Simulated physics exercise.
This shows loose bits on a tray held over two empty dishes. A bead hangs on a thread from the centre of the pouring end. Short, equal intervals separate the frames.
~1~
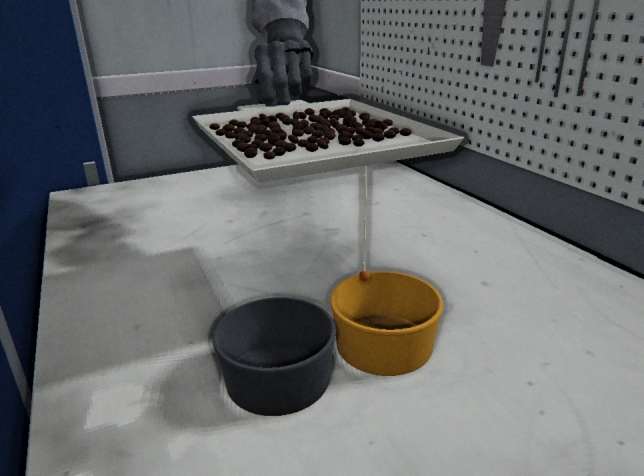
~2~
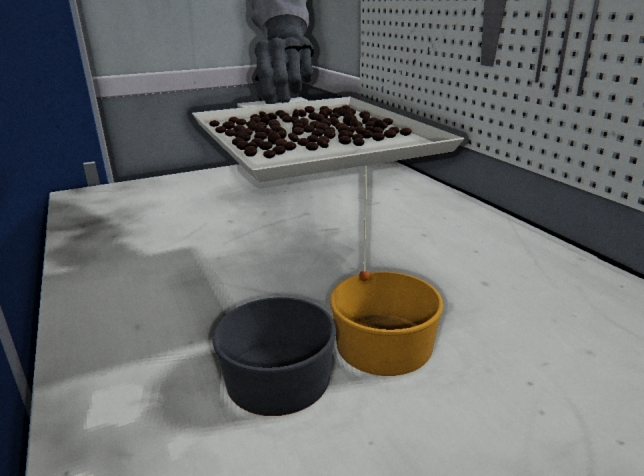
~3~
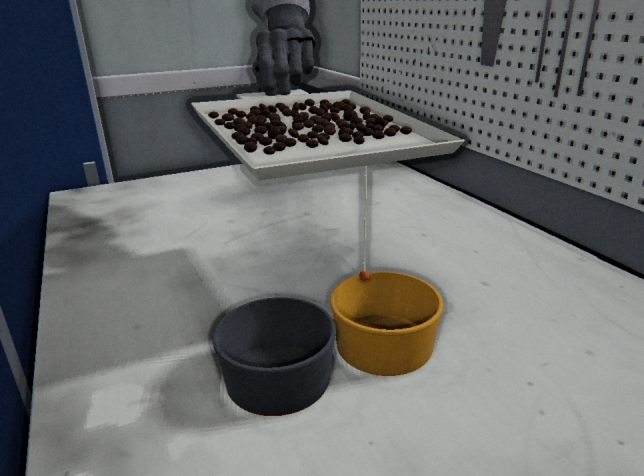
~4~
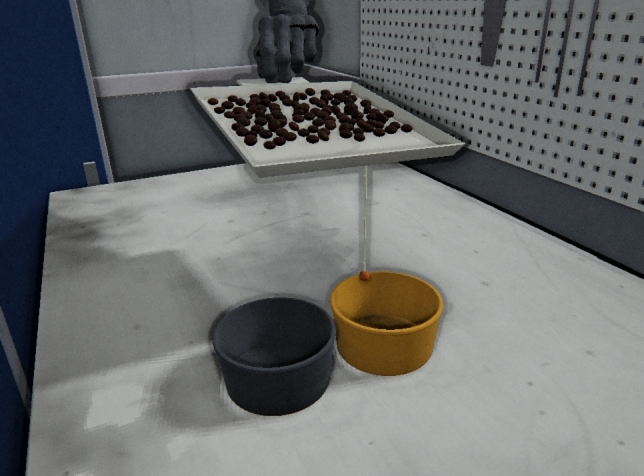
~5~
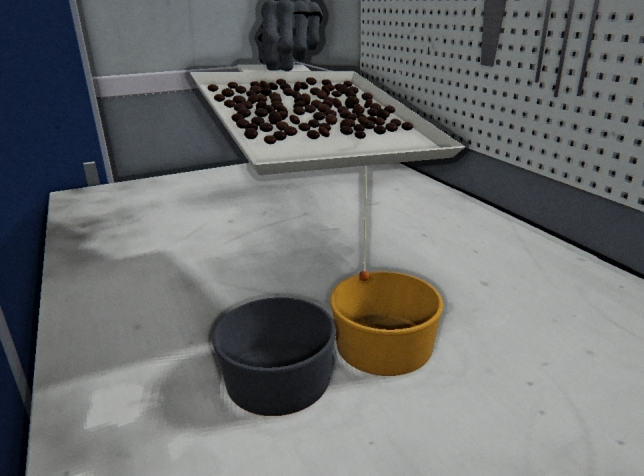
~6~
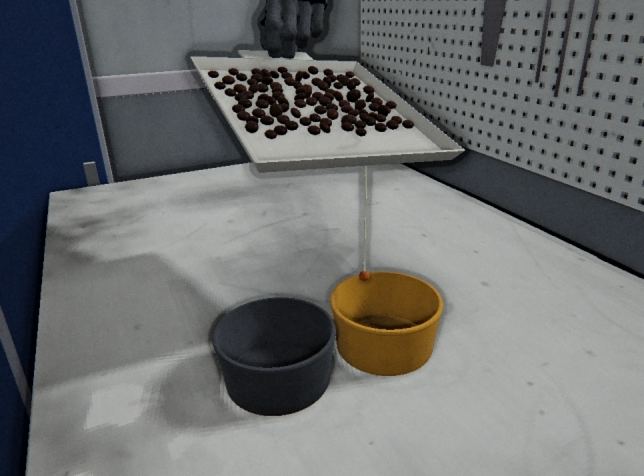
The clip shows a gray hand at the back of a white tray of dark brown pieces, gradually tilting it toward the viewer and slightly to the right above two dishes, one dark gray and one yellow-orange, which stay still.
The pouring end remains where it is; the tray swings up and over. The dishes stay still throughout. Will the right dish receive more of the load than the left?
Yes: Watch, the one on the right side catches more of it.
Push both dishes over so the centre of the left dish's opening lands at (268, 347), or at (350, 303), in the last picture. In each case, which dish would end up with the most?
The rightmost dish, then the rightmost dish.
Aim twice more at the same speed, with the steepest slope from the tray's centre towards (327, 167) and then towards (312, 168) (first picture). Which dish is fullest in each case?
Results - the dish on the left side first, the dish on the left side second.
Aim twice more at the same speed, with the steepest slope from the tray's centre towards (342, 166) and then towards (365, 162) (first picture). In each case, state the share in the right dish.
For the first aim it is 40 in a hundred, for the second 40 in a hundred.
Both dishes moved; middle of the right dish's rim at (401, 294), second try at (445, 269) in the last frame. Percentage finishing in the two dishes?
First placement near 50 percent, second near 60 percent.
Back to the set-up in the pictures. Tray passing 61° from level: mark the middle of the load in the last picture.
Near (419, 162).
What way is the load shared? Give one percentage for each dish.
Left dish: 0; right dish: 40 percent.
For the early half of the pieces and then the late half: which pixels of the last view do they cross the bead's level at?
First close to (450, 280), next close to (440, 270).
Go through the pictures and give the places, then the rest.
Corners of the pouring end at (258, 167) and (455, 137), level; middle of the load at (309, 130), flat chocolate drops; left dish at (298, 386); right dish at (415, 347); bead on its thread at (364, 276), in the first picture.
Corners of the pouring end at (258, 166) and (455, 137), level; middle of the load at (309, 129), in the second picture.
Corners of the pouring end at (259, 165) and (455, 139), tipped barely, lowest at the right corner; middle of the load at (309, 124), in the third picture.
Corners of the pouring end at (259, 162) and (456, 142), tipped a little, lowest at the right corner; middle of the load at (309, 116), in the fourth picture.
Corners of the pouring end at (260, 160) and (456, 144), tipped a little, lowest at the right corner; middle of the load at (310, 109), in the fifth picture.
Corners of the pouring end at (261, 158) and (456, 147), tipped clearly, lowest at the right corner; middle of the load at (312, 101); left dish at (298, 386); right dish at (415, 347), in the sixth picture.
Soon, tray tipped steeply; about two thirds on the tray; a stray few in the right dish; a stray few outside both; about a third in the air.
A while on, tray tipped past a quarter turn; about a third in the right dish; about two thirds outside both.
Towards the end, tray tipped past a quarter turn; about a third in the right dish; about two thirds outside both.
Finally, tray tipped past a quarter turn; none in the left dish; about a third in the right dish; about two thirds outside both.
